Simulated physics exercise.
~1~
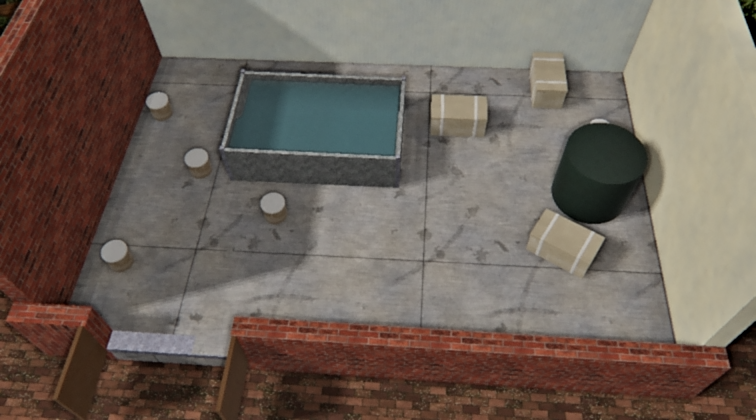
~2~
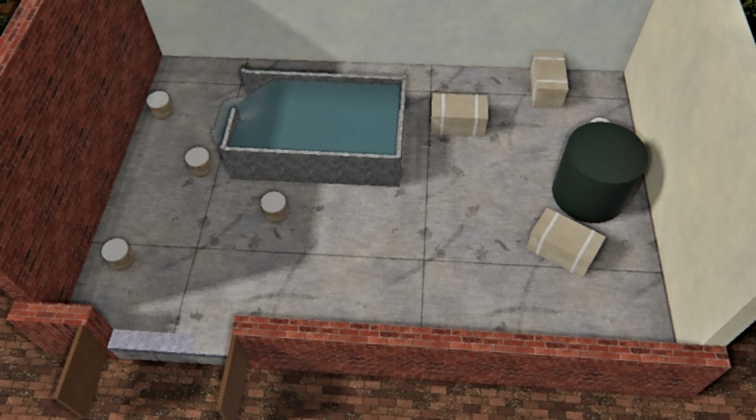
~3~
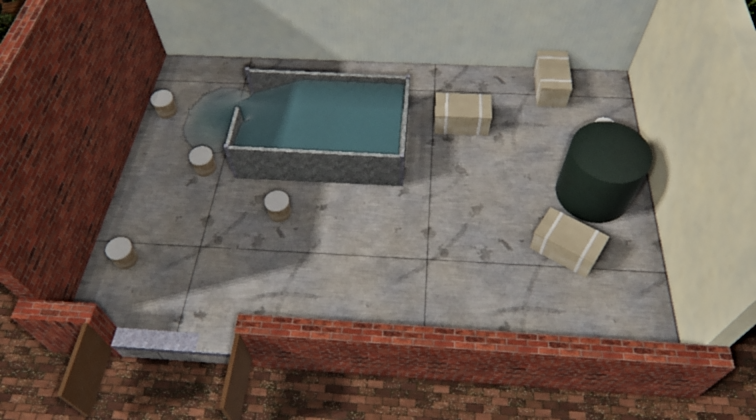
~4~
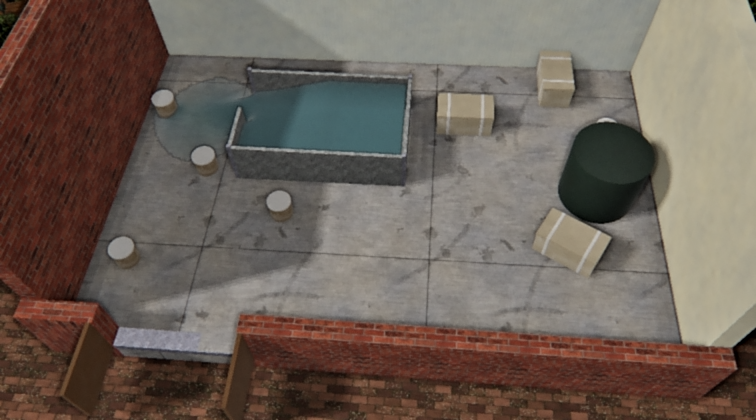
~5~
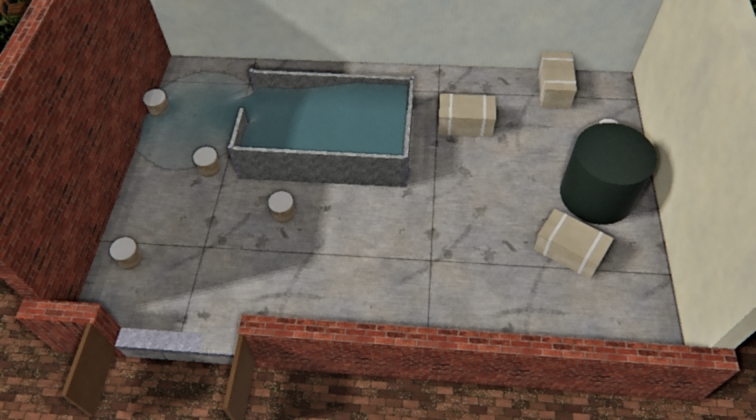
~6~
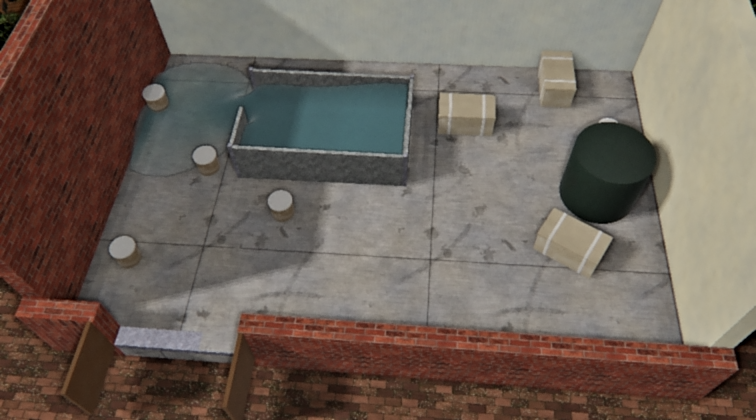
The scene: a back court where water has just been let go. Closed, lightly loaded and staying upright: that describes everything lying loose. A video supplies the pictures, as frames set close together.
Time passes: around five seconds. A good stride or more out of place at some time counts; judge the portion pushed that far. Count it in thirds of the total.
Out of the total, under one third.
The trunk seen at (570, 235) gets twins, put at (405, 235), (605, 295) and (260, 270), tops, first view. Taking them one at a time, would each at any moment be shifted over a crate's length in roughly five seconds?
In that order: Short of that, less than that, not that far.
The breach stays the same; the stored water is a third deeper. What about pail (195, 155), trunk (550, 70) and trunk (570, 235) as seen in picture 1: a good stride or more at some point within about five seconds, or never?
The first stayed below the mark, the next passed the mark, and the last stayed below the mark.
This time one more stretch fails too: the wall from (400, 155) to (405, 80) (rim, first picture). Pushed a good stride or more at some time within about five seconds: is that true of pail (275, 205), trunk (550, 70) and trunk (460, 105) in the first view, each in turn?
Object by object: Short of it, covered the distance, covered the distance.
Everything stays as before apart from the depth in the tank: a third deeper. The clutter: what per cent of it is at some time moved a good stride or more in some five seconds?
Roughly 40 per cent of them.
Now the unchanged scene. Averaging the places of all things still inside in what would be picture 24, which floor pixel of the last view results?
Roughly at (422, 149).
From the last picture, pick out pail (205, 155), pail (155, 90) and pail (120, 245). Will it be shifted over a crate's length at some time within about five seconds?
Item one never gets that far, item two gets that far, item three gets that far.
A moment on, 0 of 8 are well off their spots; 1 afloat.
Next, 1 of 8 are well off their spots; 1 afloat.
Later, 2 of 8 are well off their spots; 1 afloat.
In the end, 2 of 8 are well off their spots, and 2 have been at some point; 1 afloat.
